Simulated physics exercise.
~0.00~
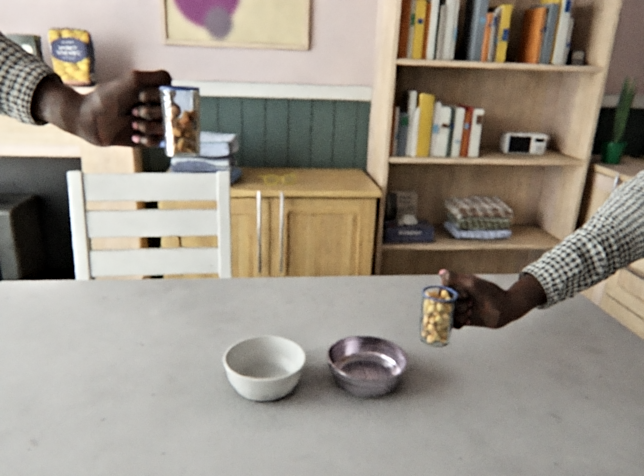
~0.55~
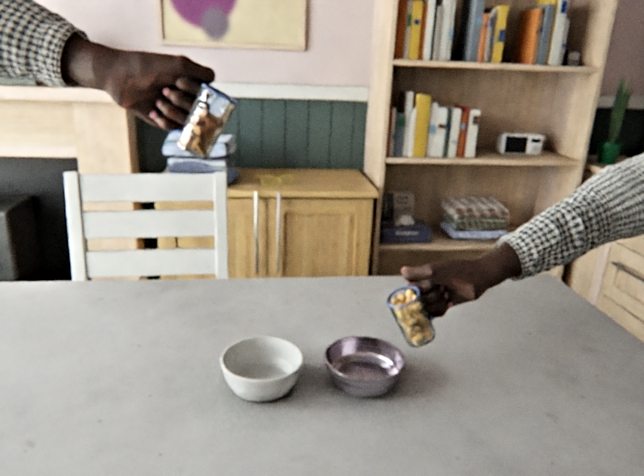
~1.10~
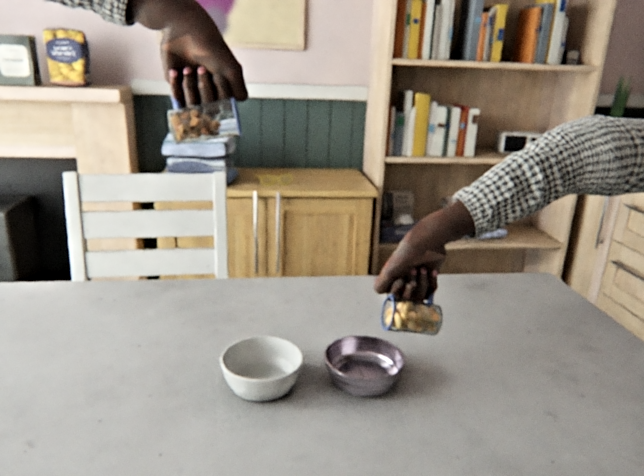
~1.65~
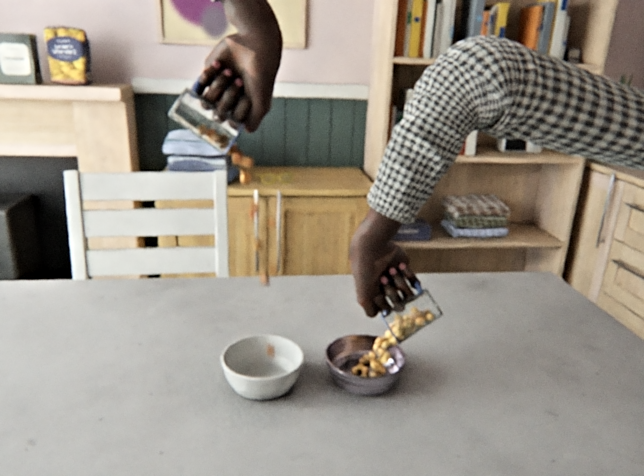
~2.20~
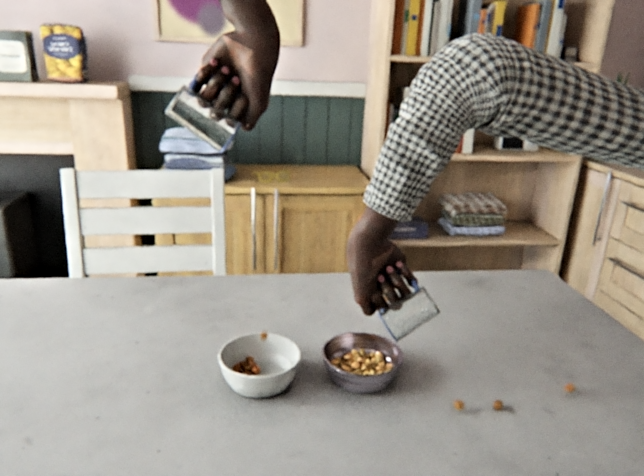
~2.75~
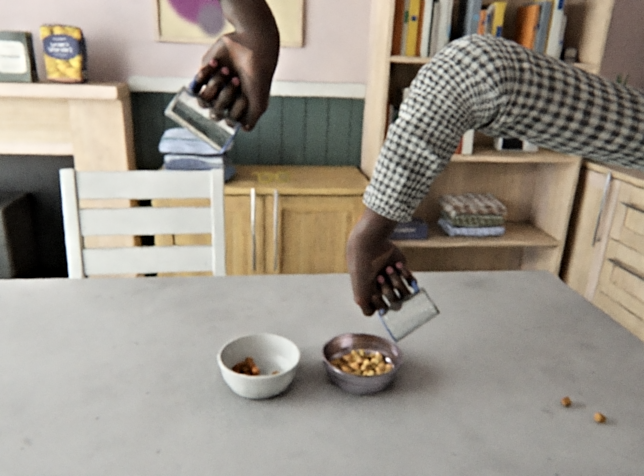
Two hands tip nuts from clear cups into two bowls, and some left ones scatter outside.
